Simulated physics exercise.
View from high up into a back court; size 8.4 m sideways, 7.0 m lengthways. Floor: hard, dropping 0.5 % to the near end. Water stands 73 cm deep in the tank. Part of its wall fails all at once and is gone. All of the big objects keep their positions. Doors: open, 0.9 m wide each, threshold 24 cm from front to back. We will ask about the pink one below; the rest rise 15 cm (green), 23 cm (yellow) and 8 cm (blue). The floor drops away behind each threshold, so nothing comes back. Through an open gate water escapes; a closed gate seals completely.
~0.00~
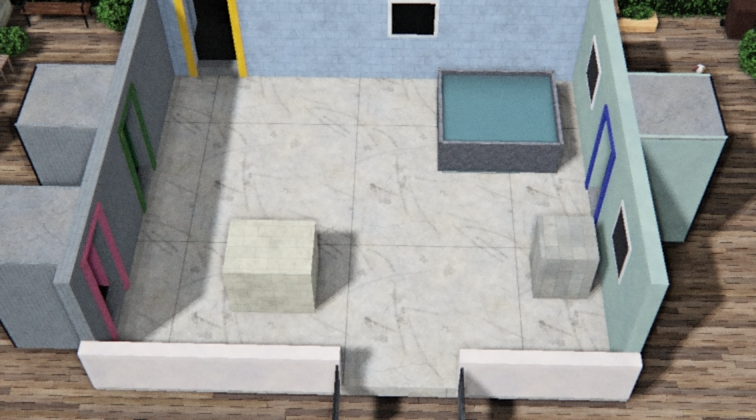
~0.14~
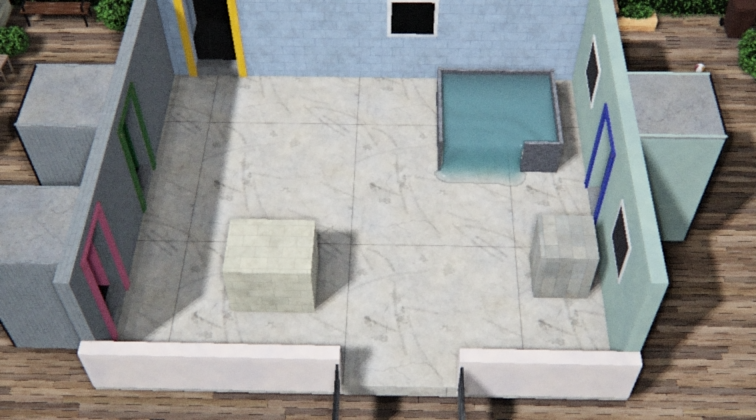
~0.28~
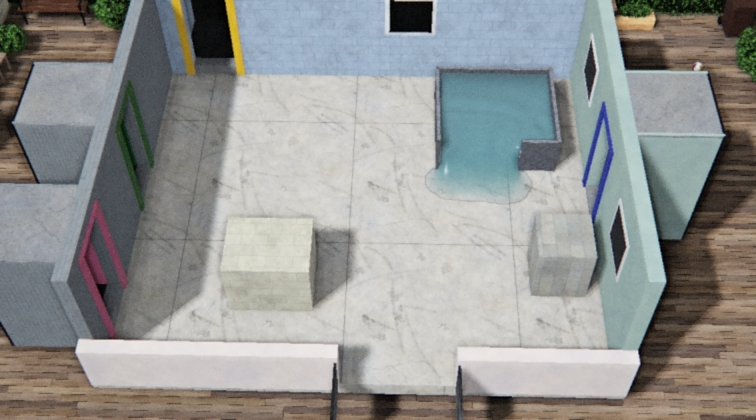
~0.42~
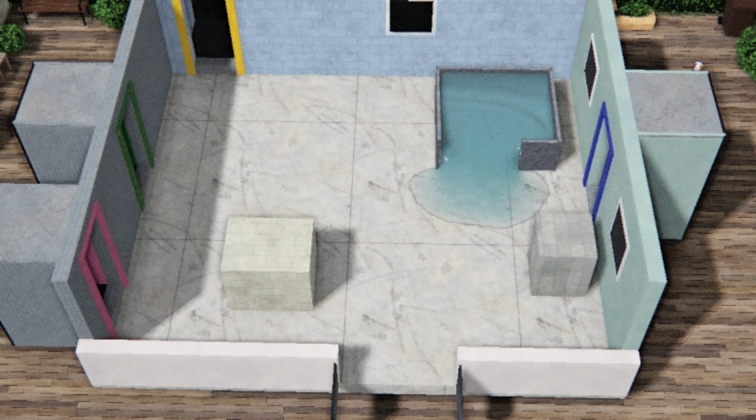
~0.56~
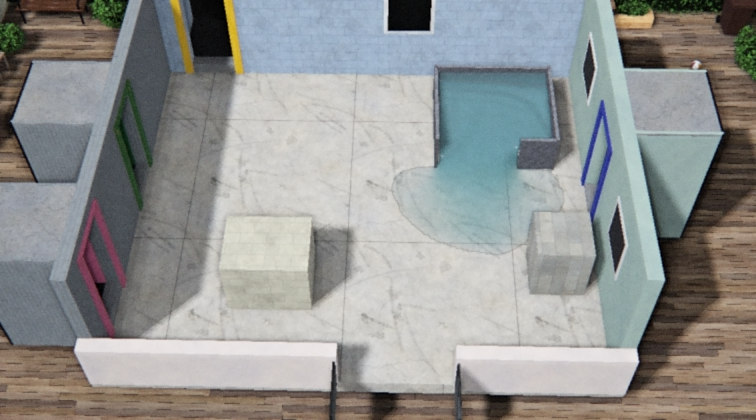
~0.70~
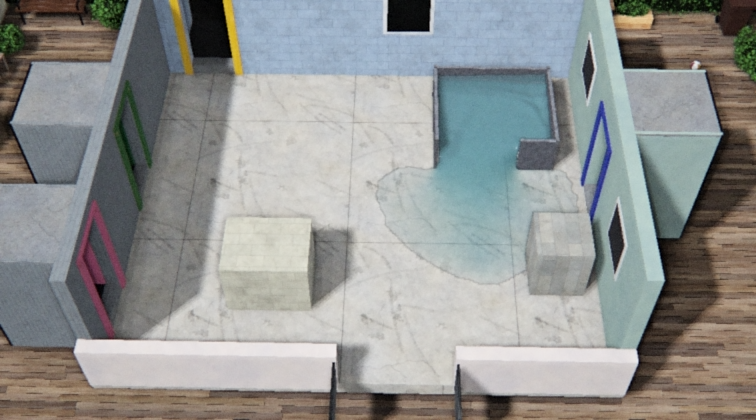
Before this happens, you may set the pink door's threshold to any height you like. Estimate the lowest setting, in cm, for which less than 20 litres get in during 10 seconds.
Around 6 cm.
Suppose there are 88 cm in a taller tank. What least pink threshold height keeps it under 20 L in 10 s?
Something near 8.5 cm should do.
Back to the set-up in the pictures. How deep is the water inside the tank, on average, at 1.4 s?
The mean depth is about 43 cm.
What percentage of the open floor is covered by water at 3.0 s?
45 %.
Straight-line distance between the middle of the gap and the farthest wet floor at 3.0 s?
Roughly 7.0 m from the gap.
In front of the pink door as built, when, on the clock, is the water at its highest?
Approximately 8.0 s.
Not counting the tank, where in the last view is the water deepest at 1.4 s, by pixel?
At about pixel (465, 173).
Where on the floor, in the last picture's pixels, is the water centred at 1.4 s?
Centre of mass: About (486, 175) px.
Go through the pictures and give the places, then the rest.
The tank at (498, 108) is whole and still, 73 cm deep; the pink door at (108, 280) is dry, in the first picture.
The front is at (509, 183), 0.3 m from the gap at (481, 159); 0.4 m2 of floor is wet, 73 cm left at the back, in the second picture.
The gap is at (479, 159), the front 0.8 m out at (499, 201); the back of the tank holds 73 cm, in the third picture.
The gap is at (479, 160), the front 1.4 m out at (488, 223); the back of the tank holds 70 cm, in the fourth picture.
The gap is at (478, 159), the front 2.0 m out at (478, 248); the back of the tank holds 62 cm, in the fifth picture.
Water pours out at (477, 160) and has run 2.6 m, to (479, 279); about 6 cm deep outside, 63 cm at the back; the pink door at (104, 278), 7.2 m from the gap, is still 5.2 m from the nearest water, in the sixth picture.
After 1.4 s water covers 30 % of the floor, deepest (36 cm) near (465, 173); it has not reached the pink door.
After 3.0 s water covers 45 % of the floor, deepest (32 cm) near (604, 375); it has not reached the pink door.
After 10.0 s water covers 75 % of the floor, deepest (10 cm) near (138, 366); 8 cm at the pink door, 0 litres in over its 23 cm threshold.
At the pink door as built, the water arrived by 4.1 s and peaked near 11 cm at 8.0 s.
With a threshold of 5 cm, 38 litres would have come in within the 10 s; with 7 cm, 12 litres. So under 20 litres takes about 6 cm.
